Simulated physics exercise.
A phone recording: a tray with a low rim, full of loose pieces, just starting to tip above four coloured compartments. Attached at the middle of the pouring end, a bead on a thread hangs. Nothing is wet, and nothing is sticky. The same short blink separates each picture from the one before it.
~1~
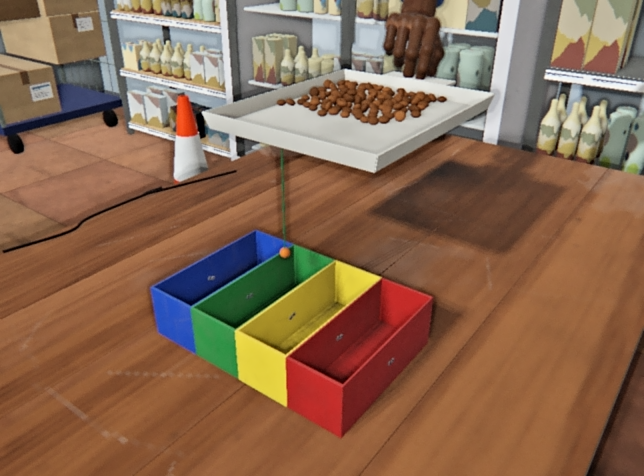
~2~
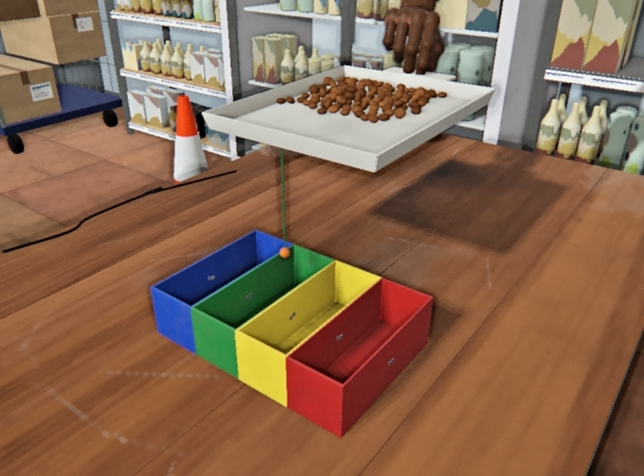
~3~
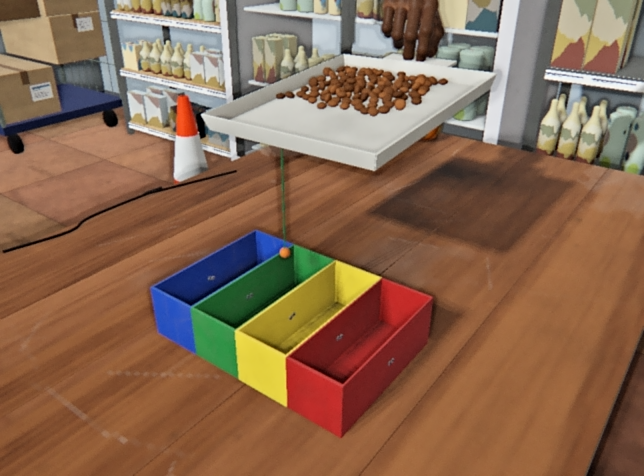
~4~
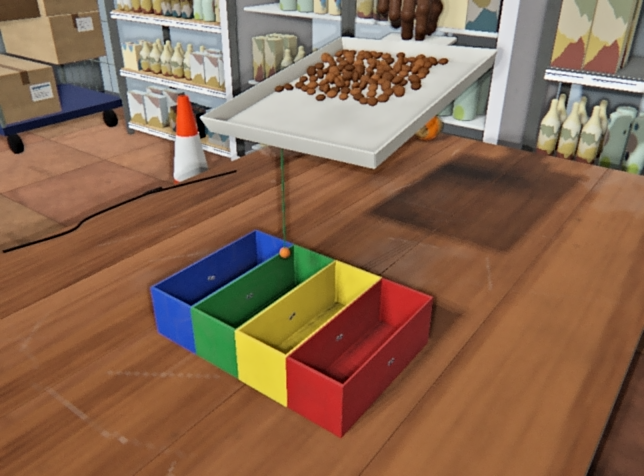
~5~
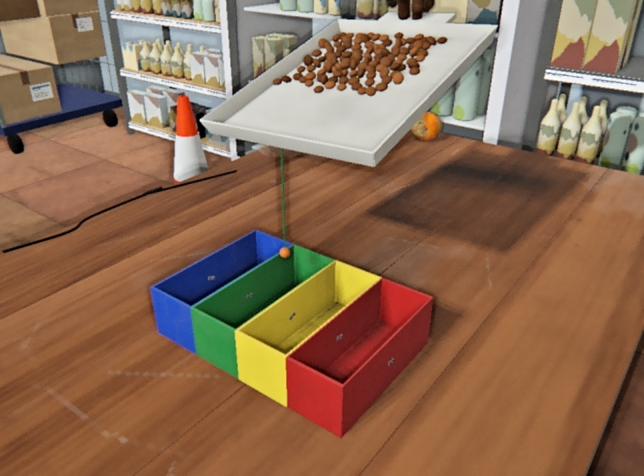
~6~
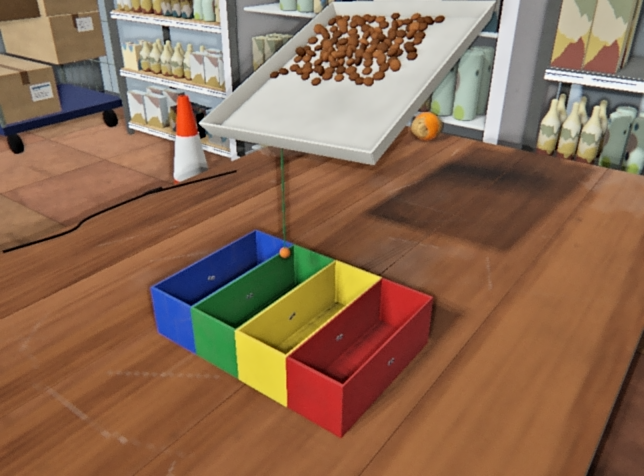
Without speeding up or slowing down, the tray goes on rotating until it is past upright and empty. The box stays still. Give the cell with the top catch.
Top catch: The blue cell.
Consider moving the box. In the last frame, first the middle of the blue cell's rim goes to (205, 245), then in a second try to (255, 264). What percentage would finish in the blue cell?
The first try yields 40% and the second yields 20%.
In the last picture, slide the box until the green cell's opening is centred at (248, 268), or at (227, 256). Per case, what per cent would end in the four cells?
In order: 80 percent, then 90 percent.
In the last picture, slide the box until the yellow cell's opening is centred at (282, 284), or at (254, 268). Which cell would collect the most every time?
The blue cell; the cell in green.
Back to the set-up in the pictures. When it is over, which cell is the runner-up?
Green.
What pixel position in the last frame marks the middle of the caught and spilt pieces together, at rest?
Once it all stops, the middle lies near (197, 312).
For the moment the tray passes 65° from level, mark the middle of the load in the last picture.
The load is centred about (240, 126).
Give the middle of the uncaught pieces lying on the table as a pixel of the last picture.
Centre: Close to (164, 300).
Shortly afterwards, tray tipped steeply; the bulk on the tray; a little falling or outside the box.
Next, tray tipped past a quarter turn; a little on the tray; near a quarter in the blue cell; a little in the green cell; only a few in the yellow cell; near half falling or outside the box.
Some moments later, tray tipped past a quarter turn; near a third in the blue cell; near a quarter in the green cell; only a few in the yellow cell; near half falling or outside the box.
In the end, tray tipped past a quarter turn; near a third in the blue cell; near a quarter in the green cell; only a few in the yellow cell; none at all in the red cell; near half outside the box.
